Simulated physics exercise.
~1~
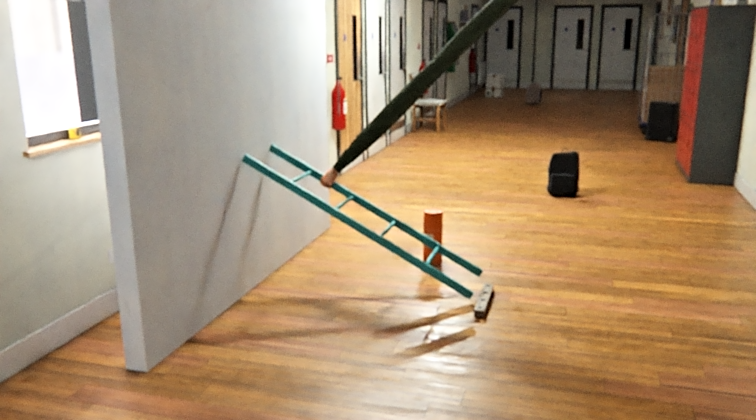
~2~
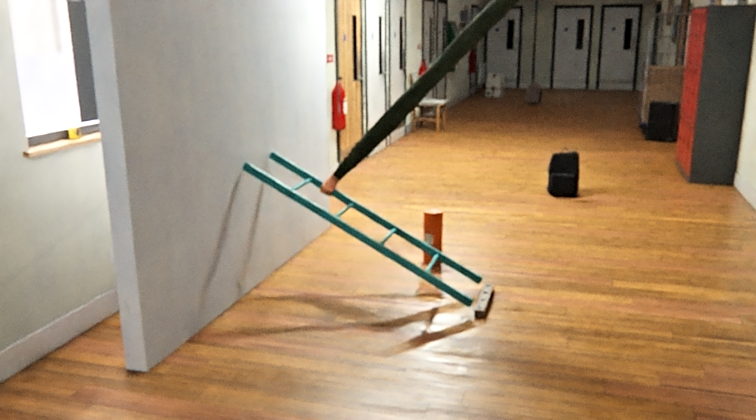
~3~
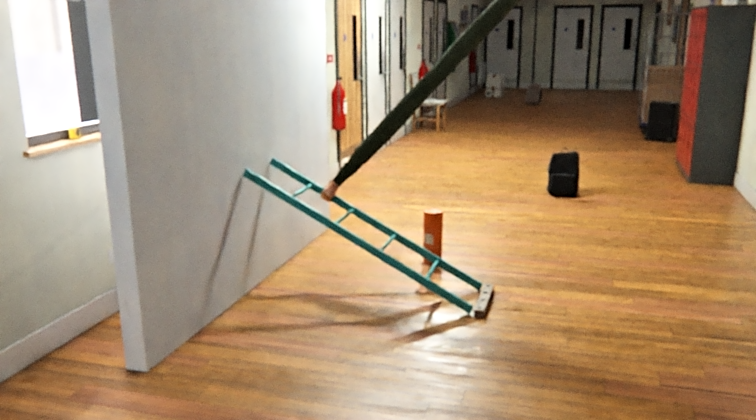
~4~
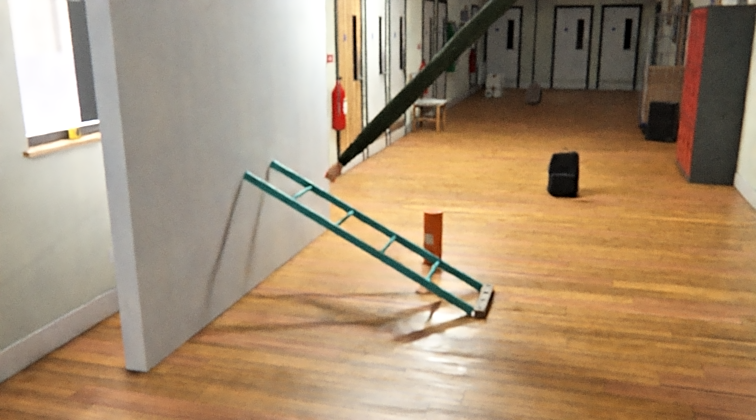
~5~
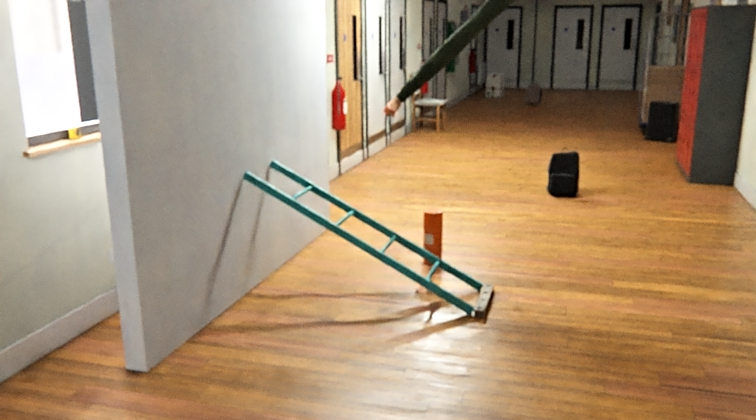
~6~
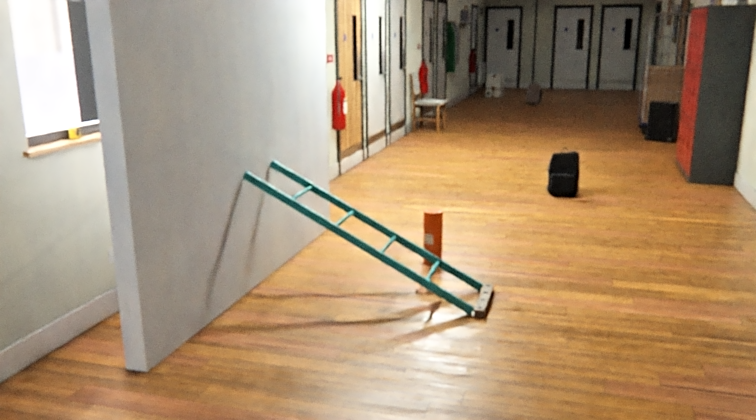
Turquoise ladder-like gate being lowered slightly by a hand against a batten on a wooden floor, then staying leaning after release.
